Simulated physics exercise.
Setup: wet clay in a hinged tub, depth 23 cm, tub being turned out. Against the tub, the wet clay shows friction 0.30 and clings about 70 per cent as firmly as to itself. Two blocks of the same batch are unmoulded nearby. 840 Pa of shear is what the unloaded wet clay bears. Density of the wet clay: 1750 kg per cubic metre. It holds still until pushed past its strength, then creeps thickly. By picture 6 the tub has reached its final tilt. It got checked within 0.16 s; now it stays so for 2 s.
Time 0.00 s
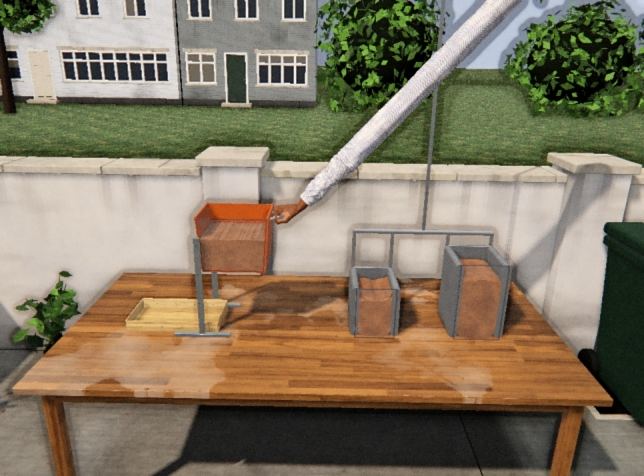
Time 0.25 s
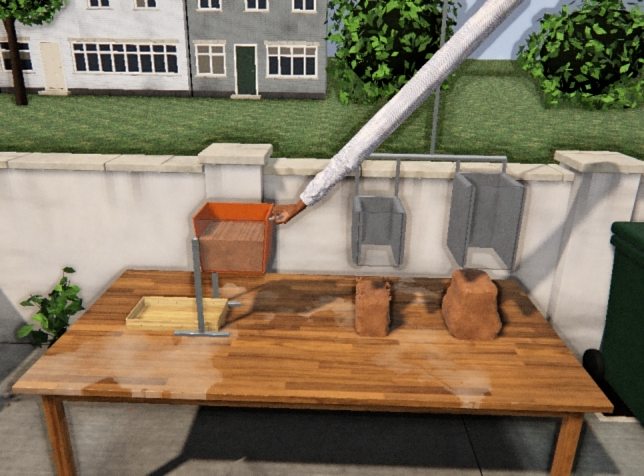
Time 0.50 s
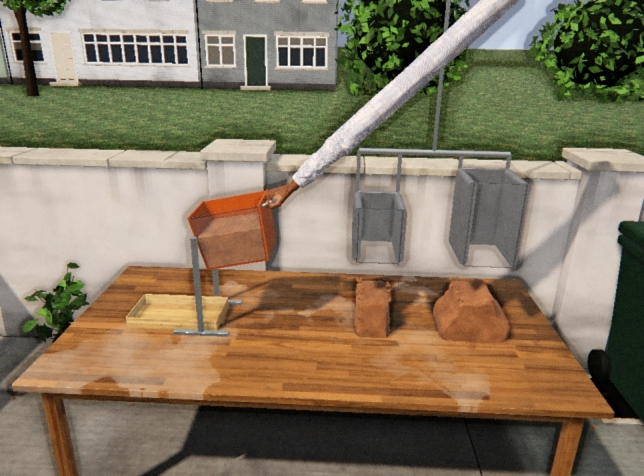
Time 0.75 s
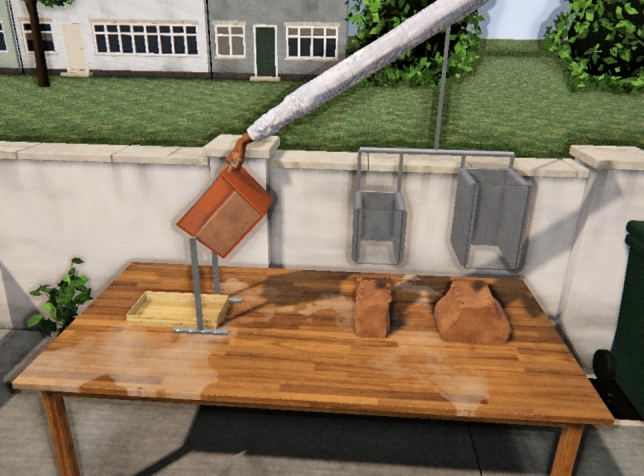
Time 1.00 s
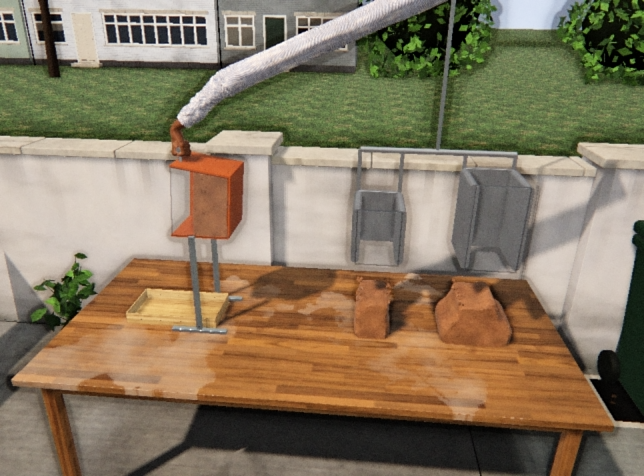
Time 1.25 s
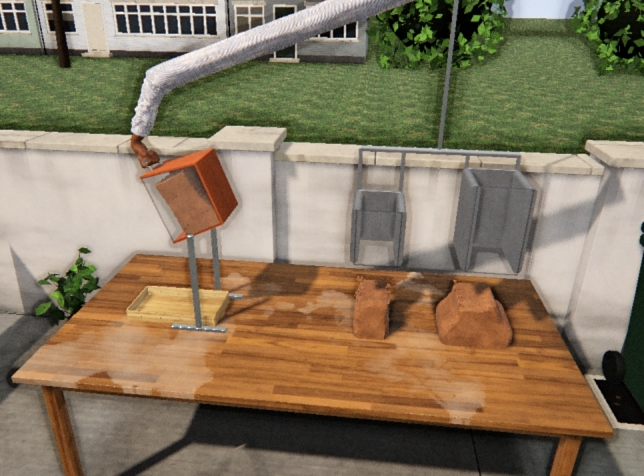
The video shows grey moulds lifting off two brown clay blocks on a wooden table, the right block slumping wider, while a white-sleeved arm turns an orange tub of clay leftward on its stand above a shallow tray.
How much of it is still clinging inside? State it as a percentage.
About 10 %.
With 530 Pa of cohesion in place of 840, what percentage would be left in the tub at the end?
The share would be near 8 %.
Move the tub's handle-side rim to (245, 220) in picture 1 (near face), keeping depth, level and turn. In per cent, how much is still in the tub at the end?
I'd guess around 12 per cent remains.
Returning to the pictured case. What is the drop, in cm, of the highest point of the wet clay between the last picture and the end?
Roughly 16 cm.
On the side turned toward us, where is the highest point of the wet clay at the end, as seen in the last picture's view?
About (212, 214).
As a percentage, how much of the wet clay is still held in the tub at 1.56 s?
About 35 %.
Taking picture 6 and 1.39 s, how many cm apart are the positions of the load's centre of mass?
I'd estimate roughly 10 centimetres.
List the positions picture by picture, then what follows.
The first picture shows handle-side rim at (266, 219), tilt 0 degrees; crest of the wet clay at (256, 240); block heights 19 cm, 29 cm (left to right).
The second picture shows handle-side rim at (265, 220), tilt 0 degrees; crest of the wet clay at (255, 240); block heights 18 cm, 25 cm (left to right).
The third picture shows handle-side rim at (257, 206), tilt 12 degrees; crest of the wet clay at (257, 228); block heights 18 cm, 20 cm (left to right).
The fourth picture shows handle-side rim at (220, 174), tilt 48 degrees; crest of the wet clay at (238, 193); block heights 18 cm, 20 cm (left to right).
The fifth picture shows handle-side rim at (170, 167), tilt 86 degrees; crest of the wet clay at (196, 173); block heights 18 cm, 20 cm (left to right).
The sixth picture shows handle-side rim at (141, 179), tilt 111 degrees; crest of the wet clay at (181, 173); block heights 18 cm, 20 cm (left to right).
After 1.39 s, the tub is at 111 degrees and holds 73 %.
After 1.56 s, the tub is at 111 degrees and holds 35 %.
After 1.73 s, the tub is at 111 degrees and holds 34 %.
After 1.90 s, the tub is at 111 degrees and holds 33 %.
After 3.25 s, the tub is at 111 degrees and holds 10 %.
